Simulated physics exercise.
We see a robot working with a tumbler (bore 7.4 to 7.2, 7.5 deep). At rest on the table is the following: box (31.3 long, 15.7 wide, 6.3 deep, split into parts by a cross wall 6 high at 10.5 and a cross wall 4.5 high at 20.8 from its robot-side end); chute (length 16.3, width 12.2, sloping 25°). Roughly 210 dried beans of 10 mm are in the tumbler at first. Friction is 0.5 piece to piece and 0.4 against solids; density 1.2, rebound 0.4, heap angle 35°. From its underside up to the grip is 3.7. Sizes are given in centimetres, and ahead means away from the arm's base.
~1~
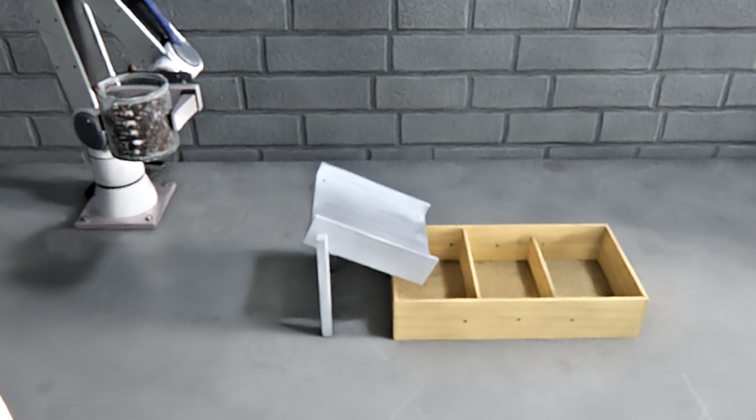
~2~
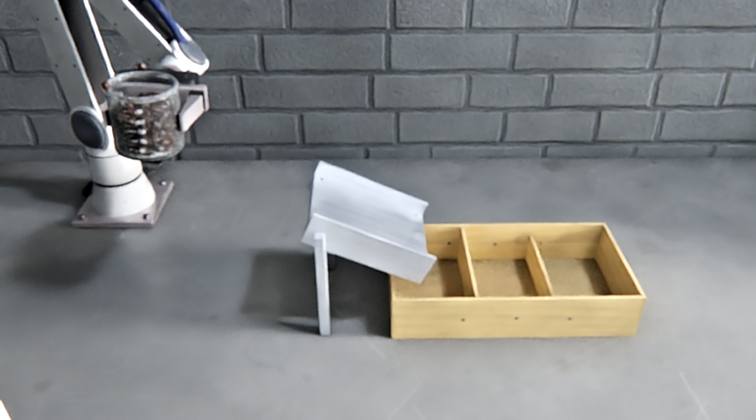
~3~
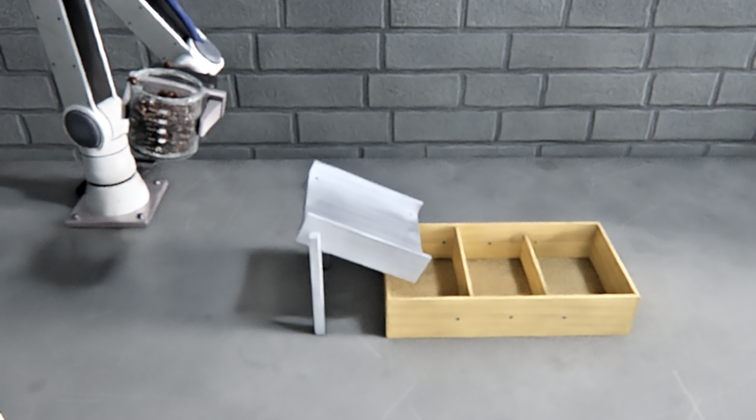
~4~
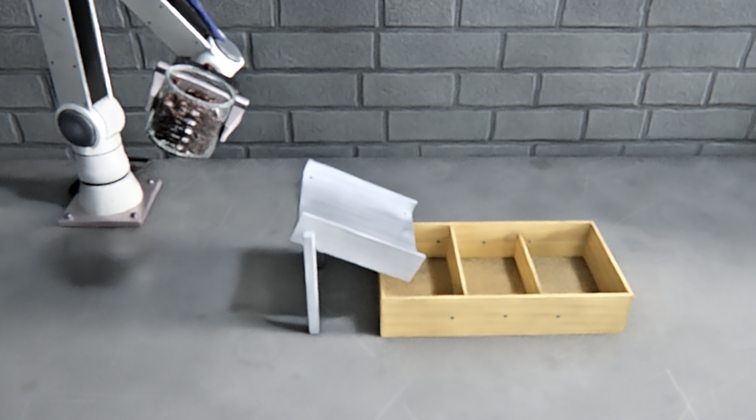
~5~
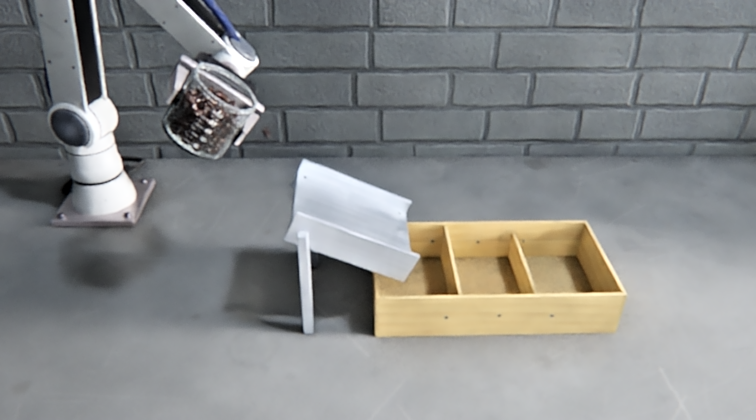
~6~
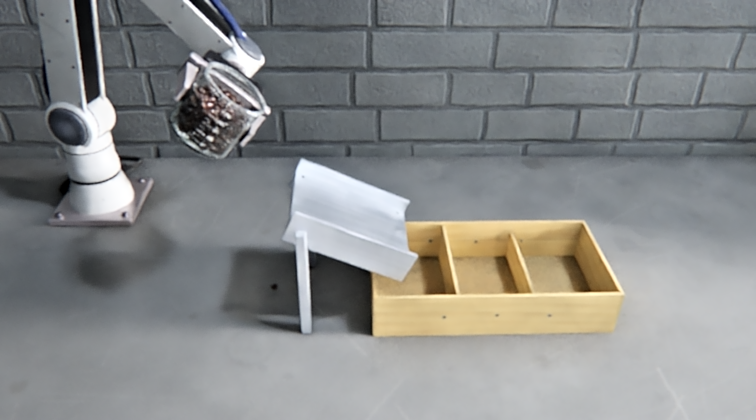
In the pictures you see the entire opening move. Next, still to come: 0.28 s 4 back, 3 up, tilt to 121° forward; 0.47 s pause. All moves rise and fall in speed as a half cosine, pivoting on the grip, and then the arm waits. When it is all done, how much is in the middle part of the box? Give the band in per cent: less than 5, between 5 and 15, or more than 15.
Less than 5 per cent.
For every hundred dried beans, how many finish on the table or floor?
Around 100 in a hundred.
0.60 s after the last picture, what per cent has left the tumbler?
75 %.
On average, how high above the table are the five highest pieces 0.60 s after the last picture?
Close to 30 cm above the tabletop.
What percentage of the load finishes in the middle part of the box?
Around 0 percent.
Then, 0.30 s later, tilted 121° forward, highest piece 34 above the table; 198 in the tumbler, 1 on the table or floor, 8 on the chute or in flight.
Then, 0.60 s later, tilted 121° forward, highest piece 30 above the table; 74 on the table or floor, 55 in the tumbler, 78 on the chute or in flight.
Then, 0.95 s later, tilted 121° forward, highest piece 14 above the table; 201 on the table or floor, 6 on the chute or in flight.
Then, 2.00 s later, tilted 121° forward, highest piece 1 above the table; 207 on the table or floor.
At rest, 207 on the table or floor. That is 0 % in the middle part of the box.
